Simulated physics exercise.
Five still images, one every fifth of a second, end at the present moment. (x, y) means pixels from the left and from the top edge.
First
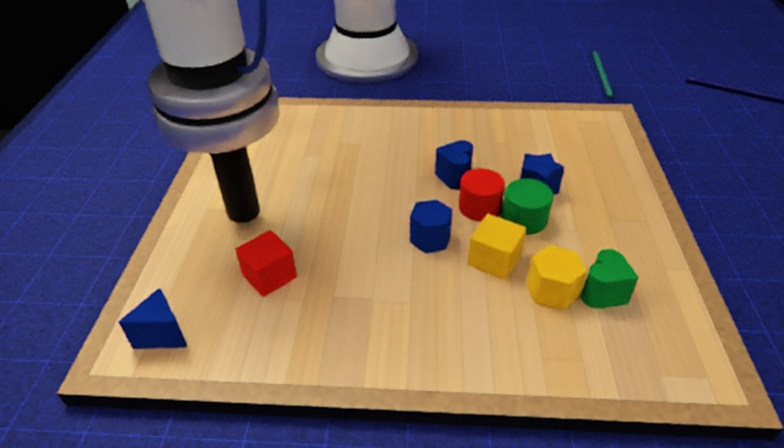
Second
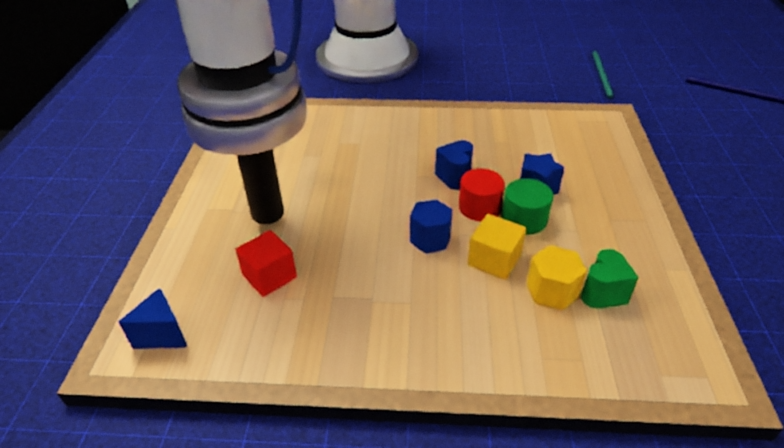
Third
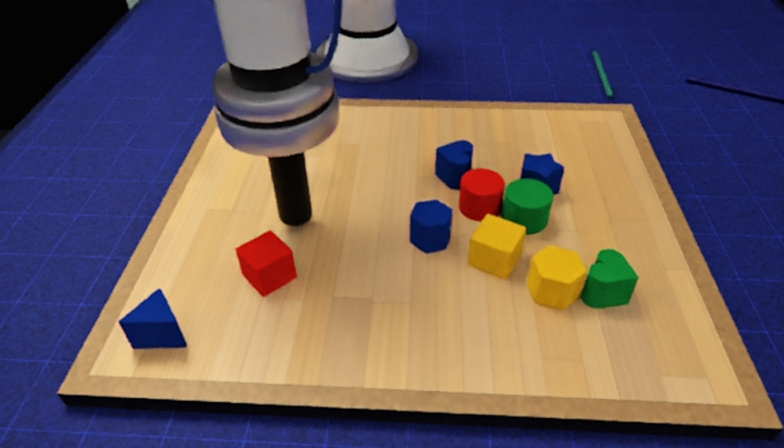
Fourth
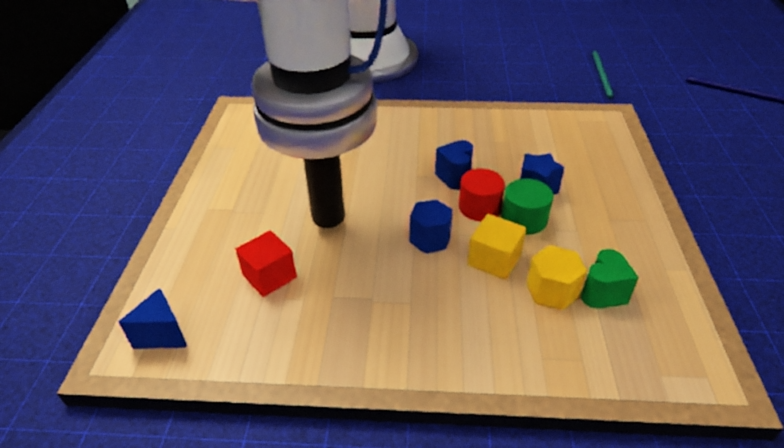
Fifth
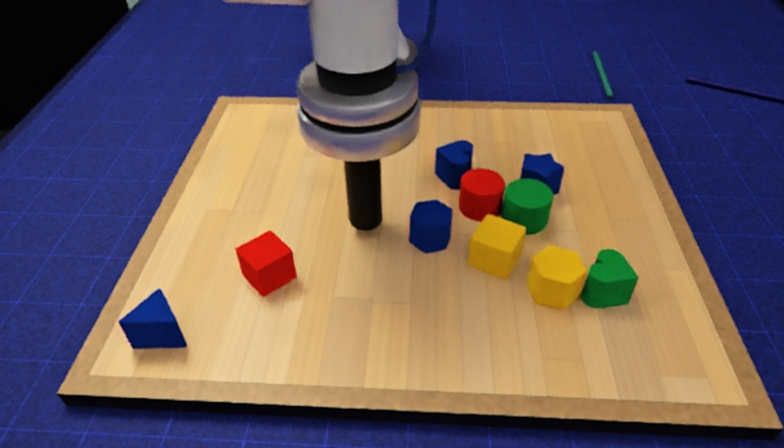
A robot arm with a black rod moved steadily right across a wooden board, passing behind the red cube and nearing the blue hexagon, while all the colored blocks stayed where they were.
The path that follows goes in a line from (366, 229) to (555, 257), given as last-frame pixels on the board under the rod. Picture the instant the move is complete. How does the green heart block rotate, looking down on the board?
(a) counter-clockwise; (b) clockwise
a - counter-clockwise.
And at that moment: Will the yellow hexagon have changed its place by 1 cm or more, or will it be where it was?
When the path is over, the yellow hexagon has left its spot.
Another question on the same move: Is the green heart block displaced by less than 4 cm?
Going by the path, yes.
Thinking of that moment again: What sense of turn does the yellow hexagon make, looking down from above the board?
Watching from overhead, you'd notice the yellow hexagon rotating clockwise.
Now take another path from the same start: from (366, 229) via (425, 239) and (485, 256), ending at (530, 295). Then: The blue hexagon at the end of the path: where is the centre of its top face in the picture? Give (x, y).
Somewhere near (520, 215).
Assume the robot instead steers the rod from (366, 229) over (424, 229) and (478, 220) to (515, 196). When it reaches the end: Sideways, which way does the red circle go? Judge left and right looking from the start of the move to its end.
Seen from start to end, it moves left.
On the path given first. One third of the way, rod (427, 230); blue hexagon (465, 216); yellow four-sided block (503, 234).
Two thirds of the way, rod (491, 239); blue hexagon (529, 215), turned 25° anticlockwise; yellow four-sided block (554, 244), turned 50° clockwise; yellow hexagon (577, 276), turned 30° clockwise; green heart block (620, 270), turned 30° anticlockwise.
At the end, rod (557, 248); blue hexagon (578, 209), turned 75° anticlockwise; yellow four-sided block (596, 259), turned 85° clockwise; yellow hexagon (592, 293), turned 60° clockwise; green heart block (645, 284), turned 80° anticlockwise.
